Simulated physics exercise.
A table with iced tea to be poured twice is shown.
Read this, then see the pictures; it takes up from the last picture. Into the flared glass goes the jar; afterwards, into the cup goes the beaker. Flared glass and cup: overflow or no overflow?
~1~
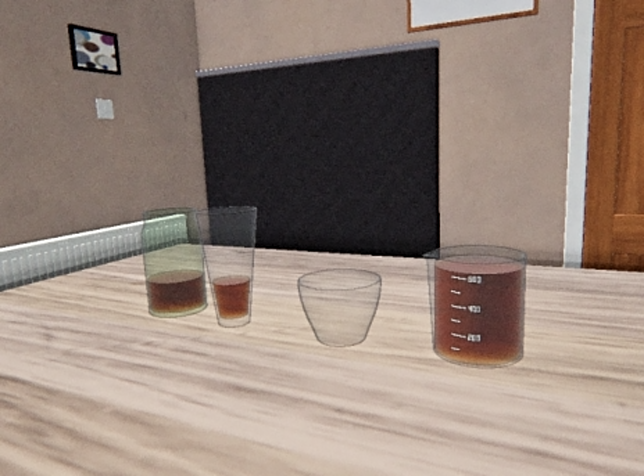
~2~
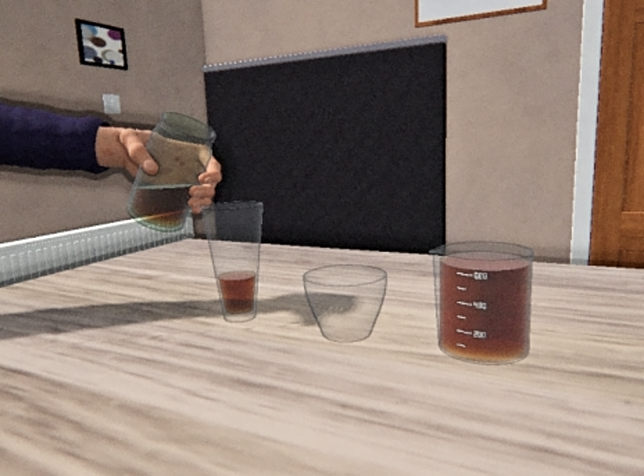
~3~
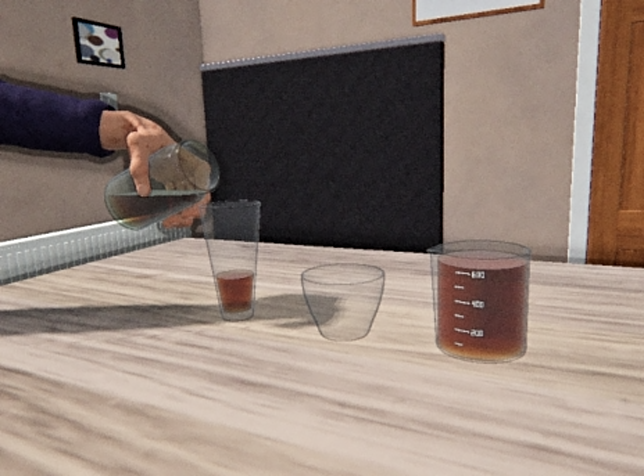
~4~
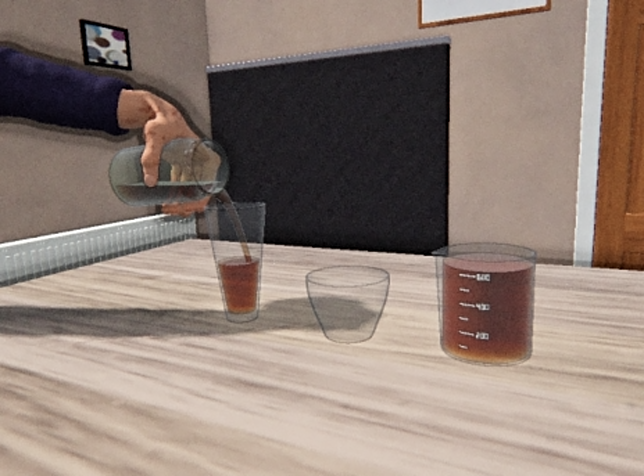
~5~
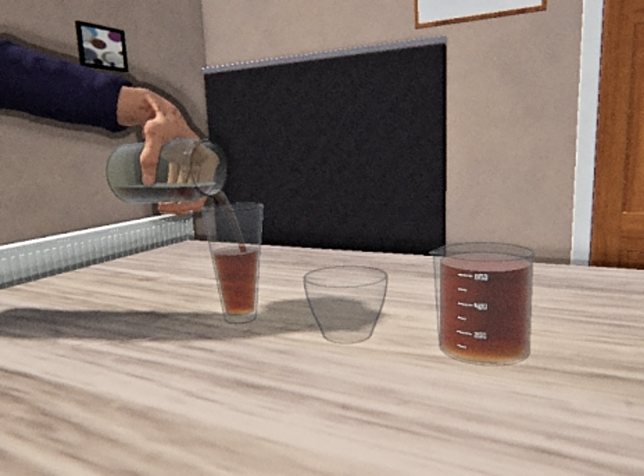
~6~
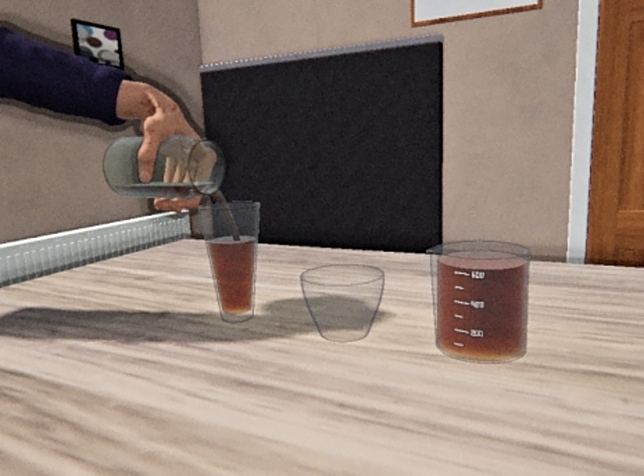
As I see it, the flared glass has the capacity; the cup lacks the capacity.
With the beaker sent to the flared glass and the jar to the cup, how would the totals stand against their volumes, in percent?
In order, around 190 and 60 percent.
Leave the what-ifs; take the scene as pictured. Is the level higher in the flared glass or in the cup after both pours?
It ends up higher in the flared glass.
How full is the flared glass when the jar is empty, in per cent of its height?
Around 85 in a hundred.
Soon after, the flared glass is about three quarters full.
Later, the flared glass is nearly full.
In the end, the flared glass is nearly full; the cup is full to the brim and has run over.
